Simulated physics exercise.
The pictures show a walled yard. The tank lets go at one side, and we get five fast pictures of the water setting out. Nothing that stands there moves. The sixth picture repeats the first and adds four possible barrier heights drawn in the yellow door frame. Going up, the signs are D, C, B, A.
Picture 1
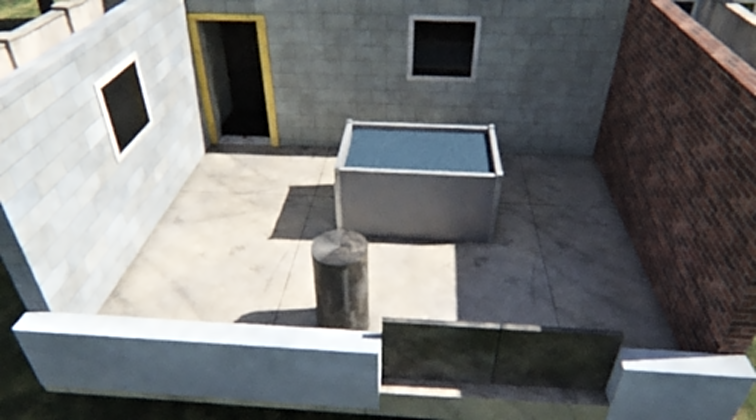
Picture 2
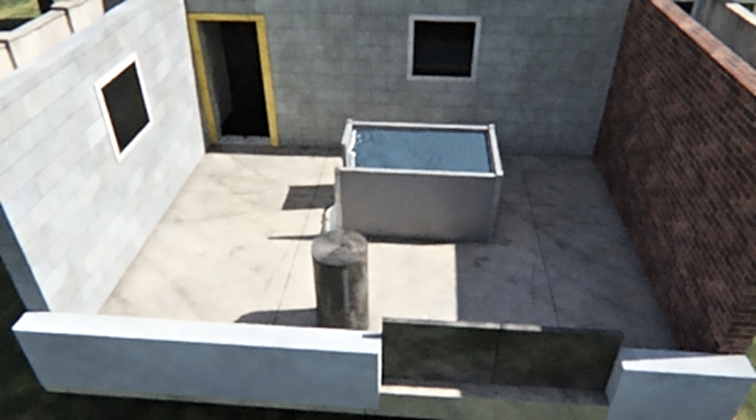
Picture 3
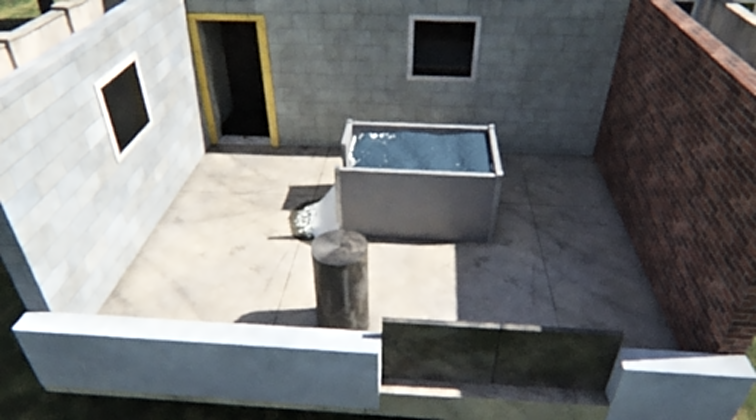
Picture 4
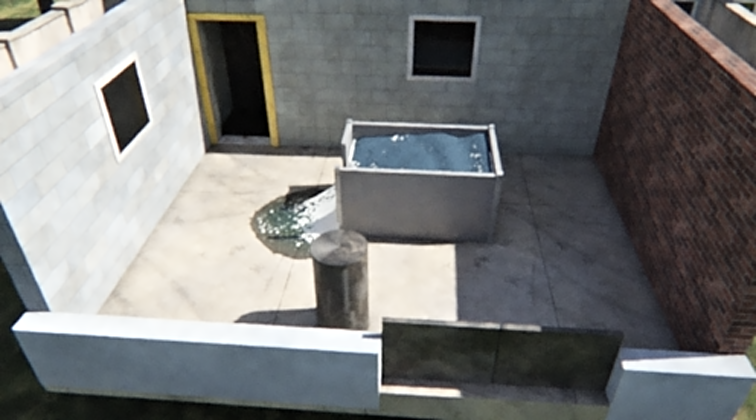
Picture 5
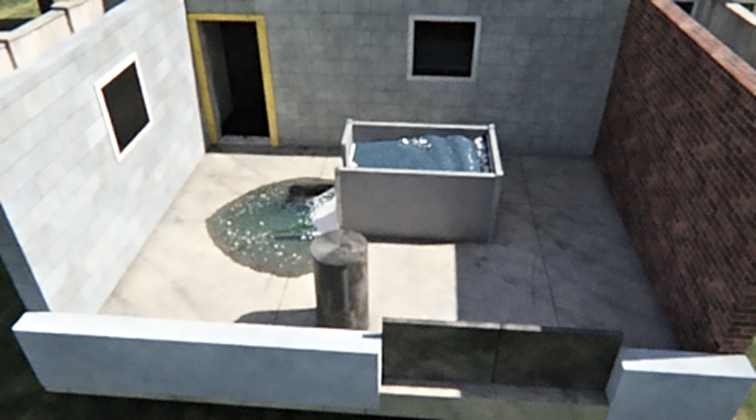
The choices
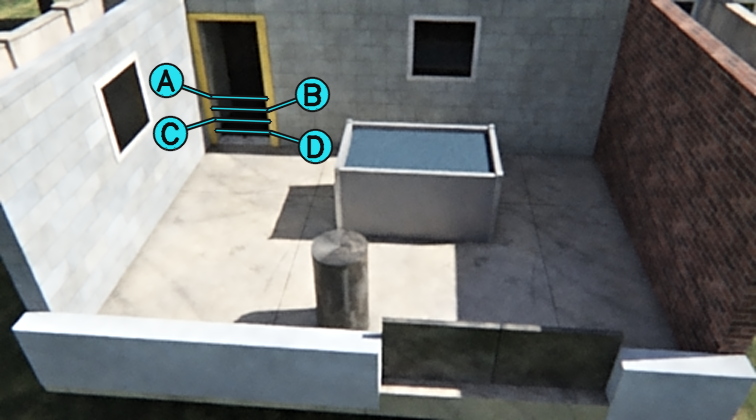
Water pours from the left side of a raised rectangular tank in a walled yard, its surface rippling, and spreads across the pale ground in a widening, glittering pool toward the left wall, behind a dark cylinder.
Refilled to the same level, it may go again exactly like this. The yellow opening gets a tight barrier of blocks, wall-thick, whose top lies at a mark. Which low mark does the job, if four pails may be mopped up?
Line D just does it.
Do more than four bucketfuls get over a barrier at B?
No.
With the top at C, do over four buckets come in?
No, that is safe.
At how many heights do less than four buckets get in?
All of the four.
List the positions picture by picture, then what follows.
Water in the tank at rest, its middle at (419, 152); foot of the yellow doorway at (245, 144); shut gate at (498, 336).
Water covers 1 % of the ground, its front hidden from here.
Water covers 2 % of the ground and shows as far out as (298, 212).
Water covers 5 % of the ground and shows as far out as (257, 226).
Water covers 11 % of the ground and shows as far out as (213, 221).
On the marked copy, A at (238, 97); B at (240, 109); C at (241, 120); D at (243, 131); from the bottom up D, C, B, A.
Choosing A, nothing gets over.
Choosing B, nothing gets over.
Choosing C, nothing gets over.
Choosing D, a bucket or two gets in.
